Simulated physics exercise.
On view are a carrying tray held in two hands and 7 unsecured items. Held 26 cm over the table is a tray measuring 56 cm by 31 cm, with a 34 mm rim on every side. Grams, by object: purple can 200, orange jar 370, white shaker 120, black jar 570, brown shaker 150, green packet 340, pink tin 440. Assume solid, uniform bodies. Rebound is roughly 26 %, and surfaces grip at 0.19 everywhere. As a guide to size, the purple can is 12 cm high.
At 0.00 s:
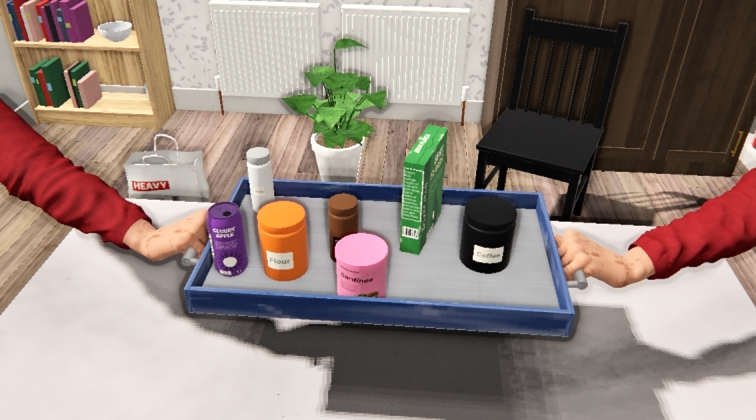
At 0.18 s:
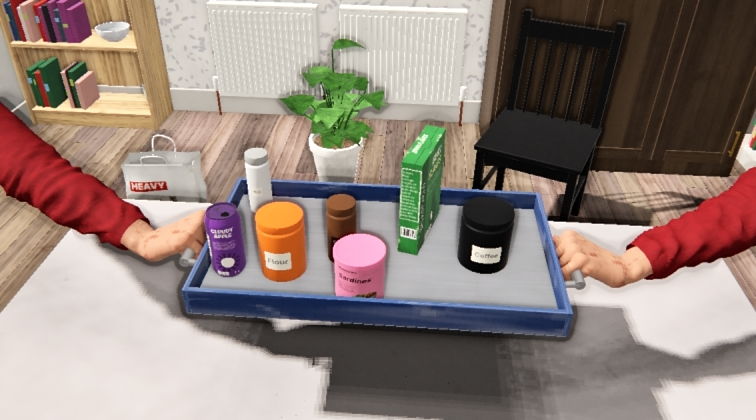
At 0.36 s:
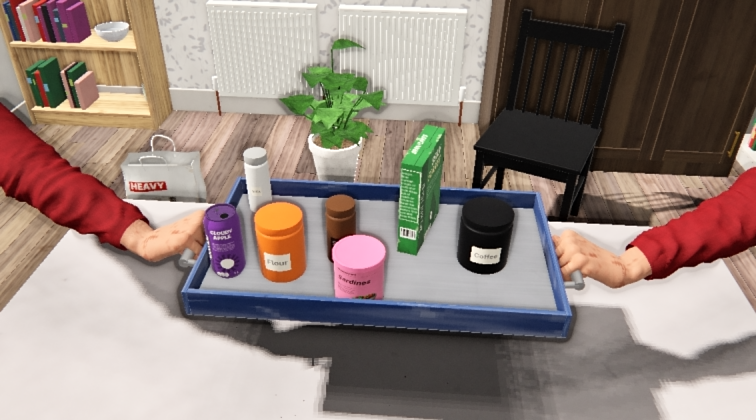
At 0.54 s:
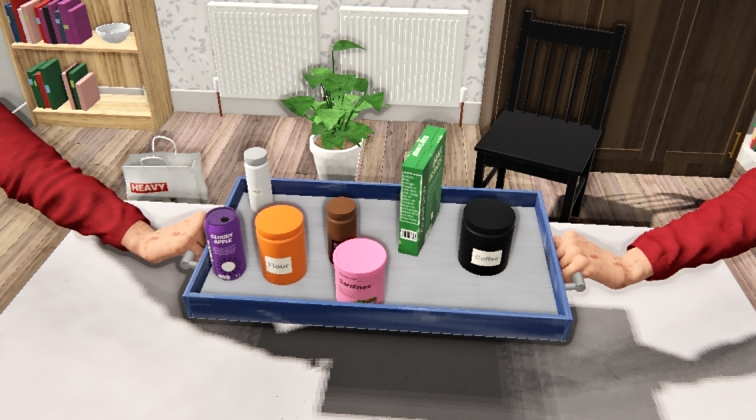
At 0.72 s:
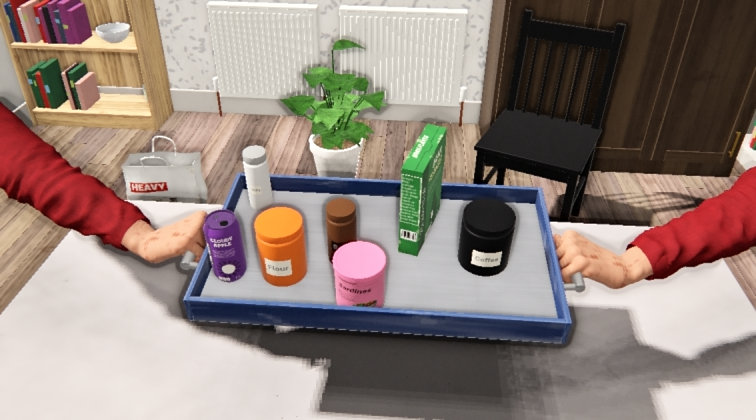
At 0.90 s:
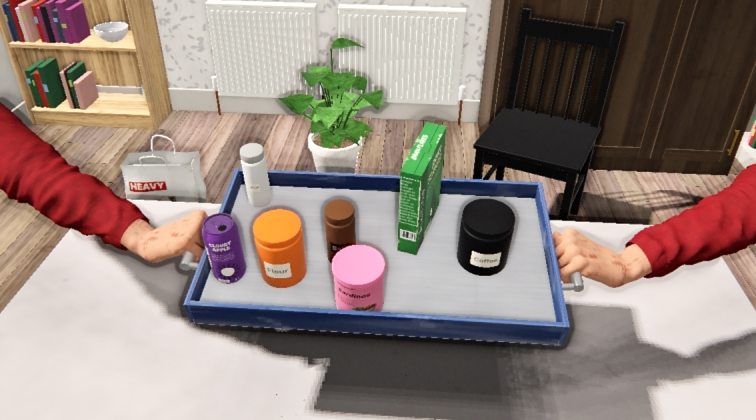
In a room with a bookshelf, a leafy plant and a black chair, two hands hold a blue-rimmed tray of seven containers level above a white table. The hands then gradually tilt the tray's near edge downward, while the jars, shakers, can and green packet barely shift on it.
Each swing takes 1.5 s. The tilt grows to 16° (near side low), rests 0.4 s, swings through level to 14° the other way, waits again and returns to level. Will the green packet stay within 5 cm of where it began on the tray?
Yes, it stays close to where it began.
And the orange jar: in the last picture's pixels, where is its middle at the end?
It ends up near (301, 184).
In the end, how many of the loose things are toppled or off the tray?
Tally: 0.
After 2.40 s, tilt 12°, near edge down; green packet slid 15 cm near (420, 257); white shaker slid 20 cm; brown shaker slid 12 cm.
After 3.90 s, tilt 14°, far edge down; pink tin slid 12 cm; purple can slid 7 cm; orange jar slid 7 cm.
At rest (5.8 s), not toppled but over 5 cm from the start, purple can, orange jar, black jar, brown shaker and pink tin; the other 2 in place, give or take 5 cm. Seen from the same camera at the end, green packet near (421, 183).
